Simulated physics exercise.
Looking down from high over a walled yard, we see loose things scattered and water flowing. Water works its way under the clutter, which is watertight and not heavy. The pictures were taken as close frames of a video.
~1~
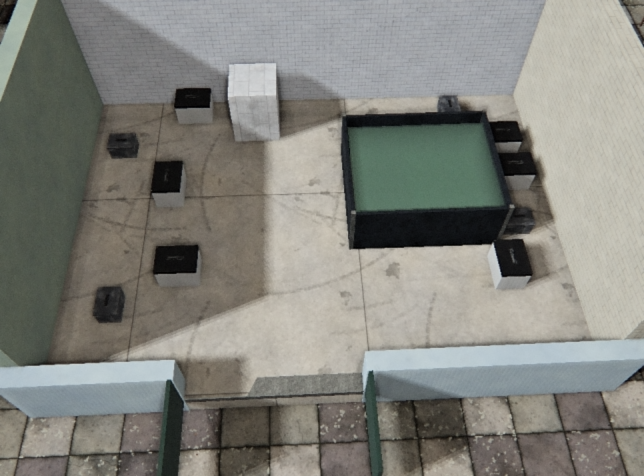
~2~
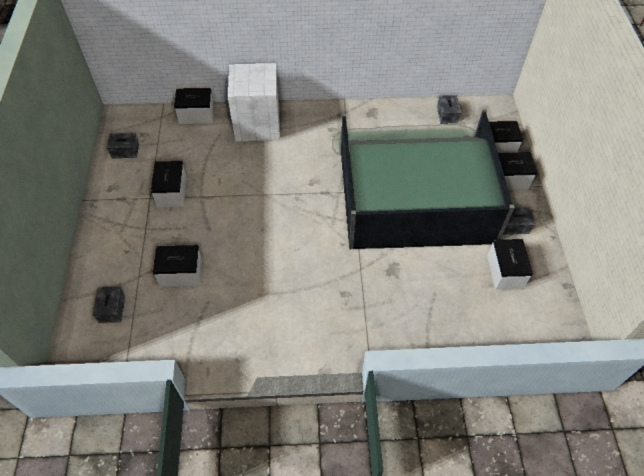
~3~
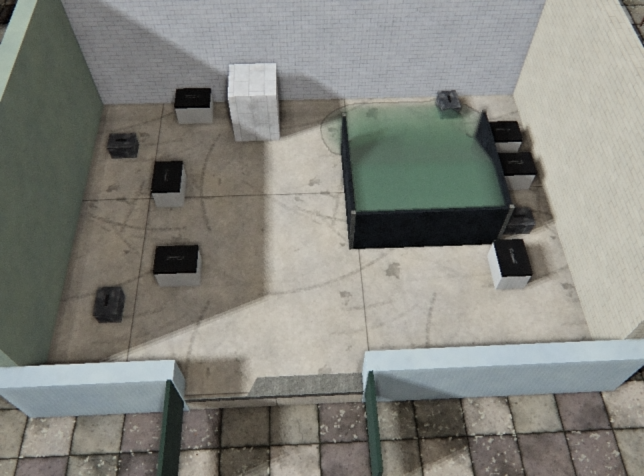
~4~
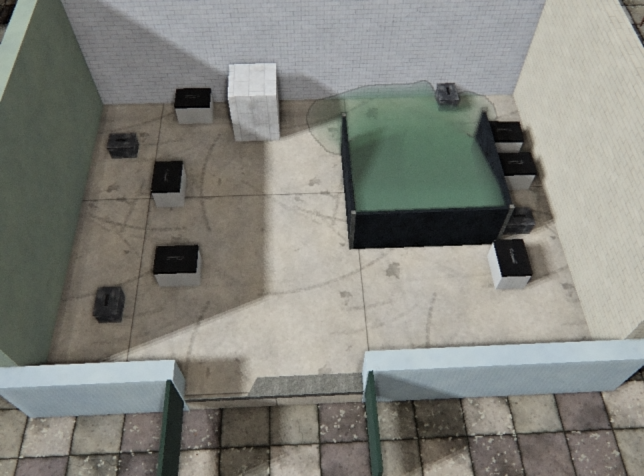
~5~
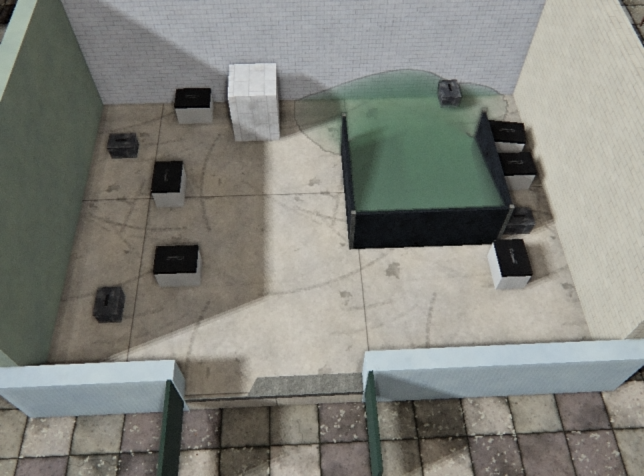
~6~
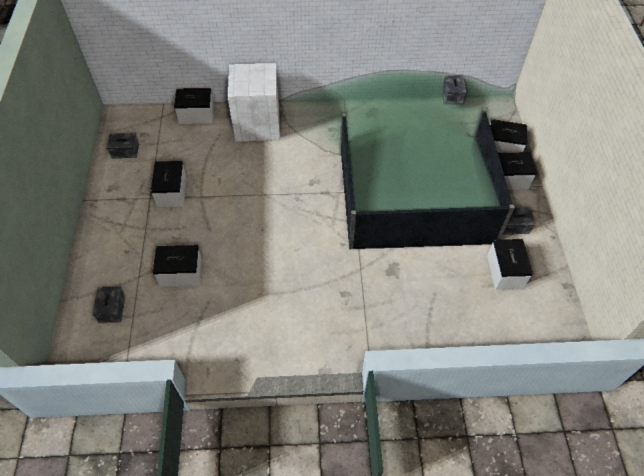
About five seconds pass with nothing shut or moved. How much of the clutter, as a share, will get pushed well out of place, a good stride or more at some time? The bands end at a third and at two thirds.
Two thirds upward.
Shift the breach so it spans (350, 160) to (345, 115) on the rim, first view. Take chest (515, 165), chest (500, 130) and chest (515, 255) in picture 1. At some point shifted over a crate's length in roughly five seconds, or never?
In that order: Under that, under that, under that.
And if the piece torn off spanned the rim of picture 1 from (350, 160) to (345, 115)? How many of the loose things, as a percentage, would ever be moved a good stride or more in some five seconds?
That should be close to 50 percent.
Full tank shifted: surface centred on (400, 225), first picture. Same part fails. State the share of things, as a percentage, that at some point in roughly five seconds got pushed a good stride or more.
I'd put it close to 100 percent.
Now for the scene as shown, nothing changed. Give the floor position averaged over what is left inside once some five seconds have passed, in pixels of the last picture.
On the floor of the last picture, roughly (256, 297).
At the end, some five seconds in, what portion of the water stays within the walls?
Close to 94 per cent, I think.
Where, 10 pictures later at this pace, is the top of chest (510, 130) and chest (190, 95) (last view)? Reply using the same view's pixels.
Near (513, 178) and (138, 118).
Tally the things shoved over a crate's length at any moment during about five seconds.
Total: 9.
A moment on, 1 of 10 are well off their spots; 1 afloat.
Next, 5 of 10 are well off their spots; 3 afloat.
Later, 8 of 10 are well off their spots; 4 afloat.
In the end, 9 of 10 are well off their spots, and 9 have been at some point; 10 afloat.
